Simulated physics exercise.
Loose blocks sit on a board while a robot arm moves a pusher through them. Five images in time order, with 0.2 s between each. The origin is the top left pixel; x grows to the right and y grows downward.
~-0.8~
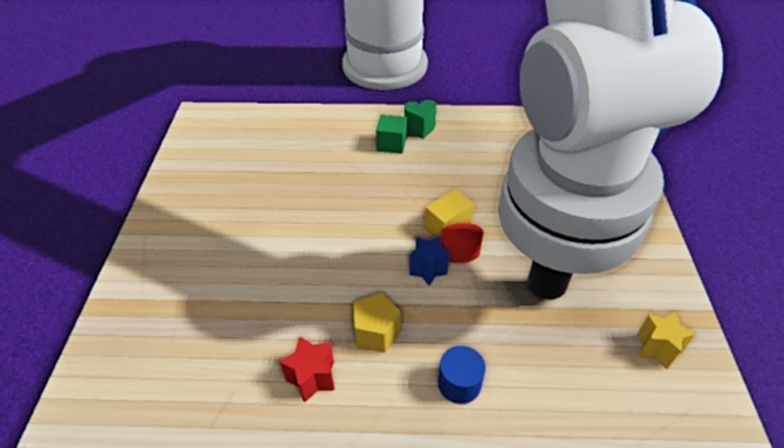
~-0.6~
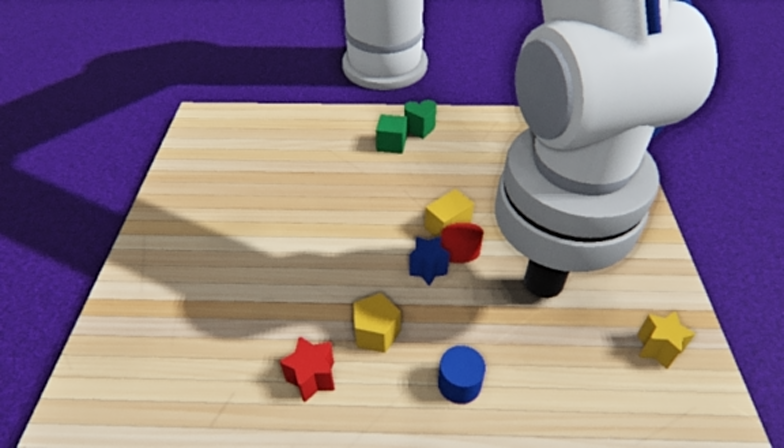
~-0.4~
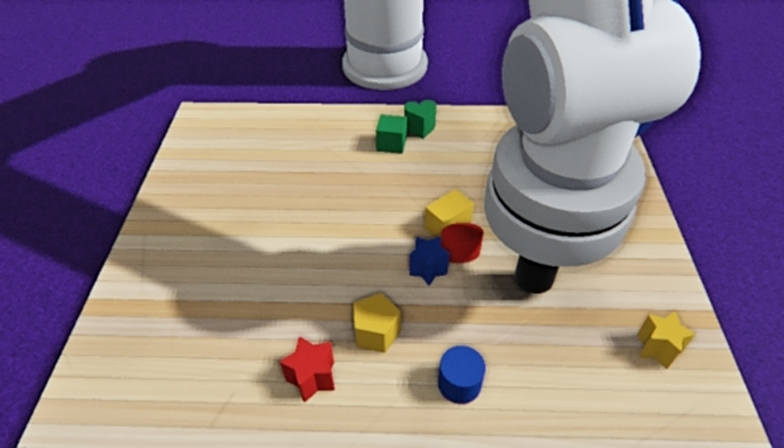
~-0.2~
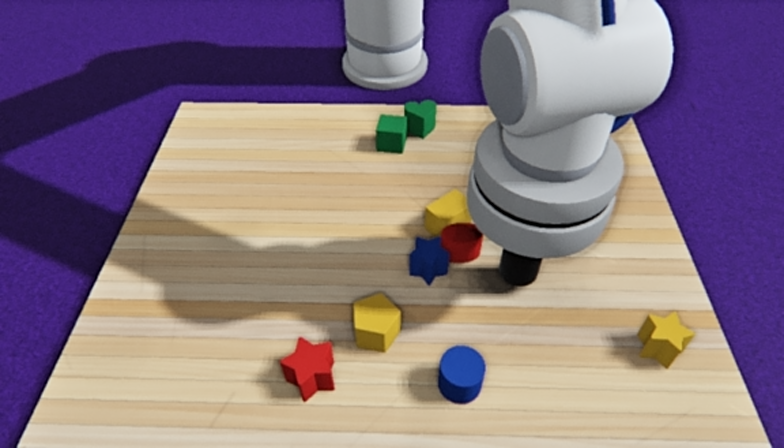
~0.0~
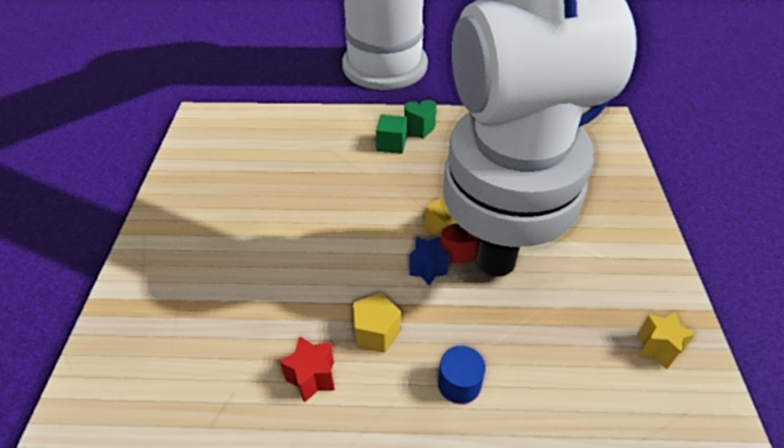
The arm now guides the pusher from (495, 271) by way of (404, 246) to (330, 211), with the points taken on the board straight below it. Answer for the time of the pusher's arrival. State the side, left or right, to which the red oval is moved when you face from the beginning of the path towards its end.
To the path's right.
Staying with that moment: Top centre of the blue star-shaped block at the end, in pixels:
It should be at about (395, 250).
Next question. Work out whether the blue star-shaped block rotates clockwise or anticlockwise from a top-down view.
That block twists counter-clockwise.
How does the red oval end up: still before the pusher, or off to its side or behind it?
I'm fairly sure the red oval slides away from the front of the pusher at some point.
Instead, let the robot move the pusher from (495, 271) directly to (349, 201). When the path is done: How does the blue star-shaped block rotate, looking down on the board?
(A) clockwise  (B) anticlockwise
B (anticlockwise)
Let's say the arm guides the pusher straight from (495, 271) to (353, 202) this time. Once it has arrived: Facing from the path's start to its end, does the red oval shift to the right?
Final answer: No.
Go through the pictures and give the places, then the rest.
Pusher's lower end at (547, 284); blue star-shaped block at (429, 249); yellow rectangular block at (450, 205); red oval at (463, 232), in the first frame.
Pusher at (544, 283); blocks still, in the second frame.
Pusher at (534, 278); blocks still, in the third frame.
Pusher at (518, 271); blocks still, in the fourth frame.
Pusher at (496, 262); blue star-shaped block at (429, 249); yellow rectangular block partly hidden; red oval at (463, 232), in the fifth frame.
What follows on the original path. One third of the way, pusher at (433, 247); blue star-shaped block at (408, 250), turned 15° anticlockwise; yellow rectangular block at (442, 200), turned 50° clockwise; red oval at (411, 215).
Two thirds of the way, pusher at (377, 226); blue star-shaped block at (395, 250), turned 55° anticlockwise; yellow rectangular block at (442, 200), turned 50° clockwise; red oval at (369, 191), turned 30° clockwise.
At the end, pusher at (329, 202); blue star-shaped block at (395, 250), turned 55° anticlockwise; yellow rectangular block at (442, 200), turned 50° clockwise; red oval at (360, 179), turned 60° clockwise.
